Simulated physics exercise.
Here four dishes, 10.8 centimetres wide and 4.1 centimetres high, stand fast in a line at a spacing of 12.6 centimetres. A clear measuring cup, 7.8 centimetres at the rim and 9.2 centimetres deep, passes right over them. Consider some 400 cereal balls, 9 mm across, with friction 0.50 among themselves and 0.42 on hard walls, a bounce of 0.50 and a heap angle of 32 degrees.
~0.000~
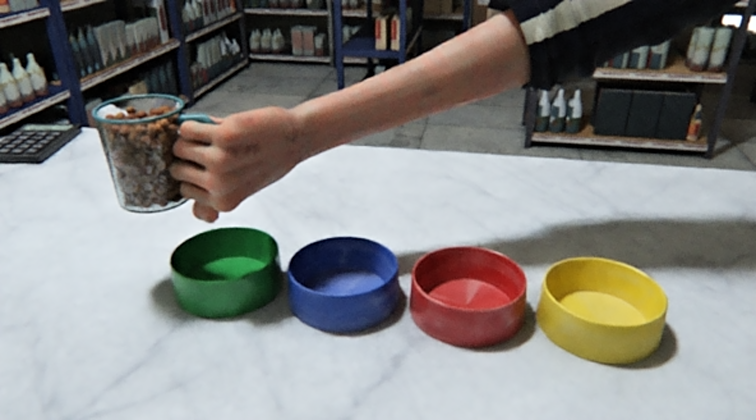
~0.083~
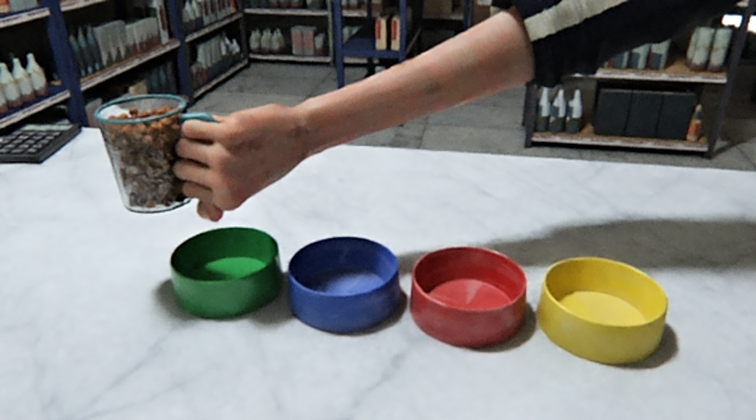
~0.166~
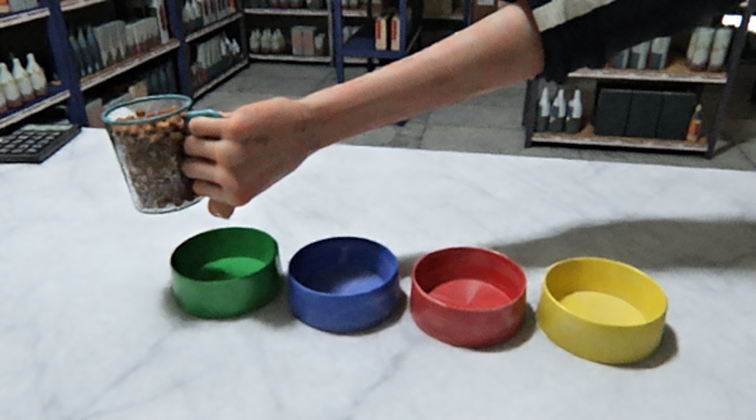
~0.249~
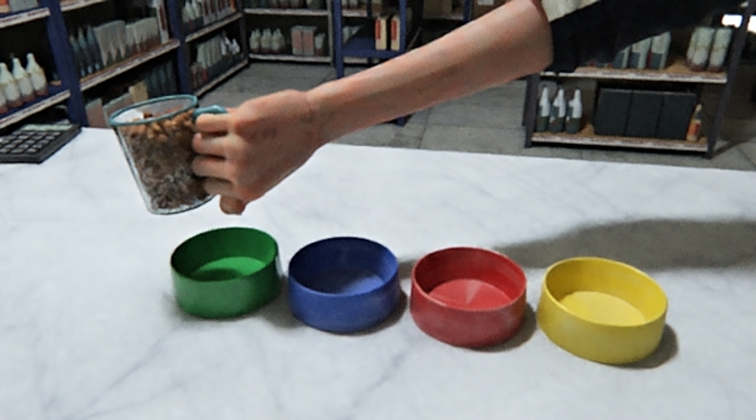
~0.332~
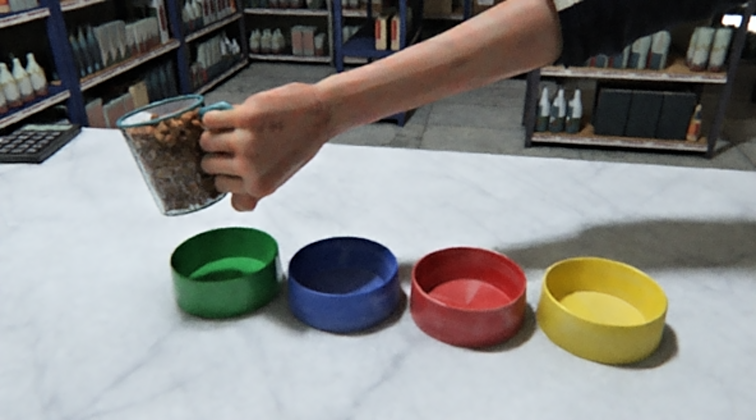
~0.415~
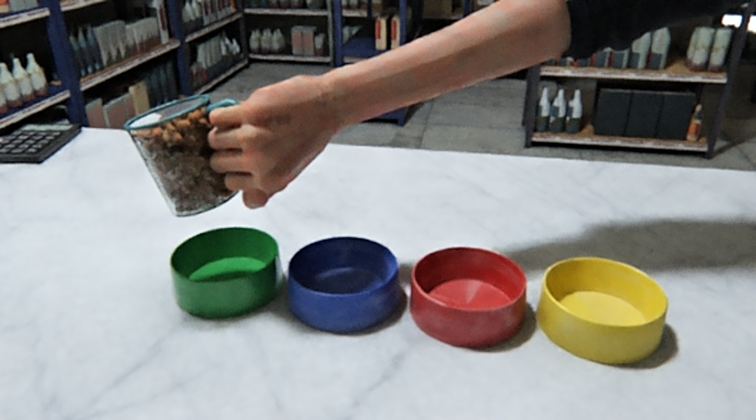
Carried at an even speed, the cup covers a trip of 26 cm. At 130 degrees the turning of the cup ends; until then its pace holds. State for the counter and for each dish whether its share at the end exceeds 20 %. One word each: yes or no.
Red dish: No; blue dish: Yes; green dish: No; yellow dish: No; counter: No.
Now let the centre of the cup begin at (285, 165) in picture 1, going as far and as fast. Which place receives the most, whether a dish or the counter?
Largest amount ends at red.
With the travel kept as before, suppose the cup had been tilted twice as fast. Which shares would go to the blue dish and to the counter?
Shares - blue: 10, counter: 20.
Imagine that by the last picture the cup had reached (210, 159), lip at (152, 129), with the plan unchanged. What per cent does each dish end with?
In the end red holds 0, blue holds 100, green holds 0, yellow holds 0.
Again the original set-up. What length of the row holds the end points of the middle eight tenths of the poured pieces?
7 cm, roughly.
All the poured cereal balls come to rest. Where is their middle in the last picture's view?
I'd put it at about (346, 277).
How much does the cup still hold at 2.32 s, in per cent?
About 70 per cent.
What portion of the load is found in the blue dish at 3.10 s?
Close to 95 percent of the load.
Then, at 1.56 s, tilt 69 degrees; cup holds 100 %.
After 2.32 s, tilt 104 degrees; cup holds 70 %, blue 25 %.
After 3.10 s, tilt 130 degrees; cup holds 0 %, blue 95 %.
At rest (3.5 s), red 0 %, blue 95 %, green 0 %, yellow 0 %, counter 5 %.
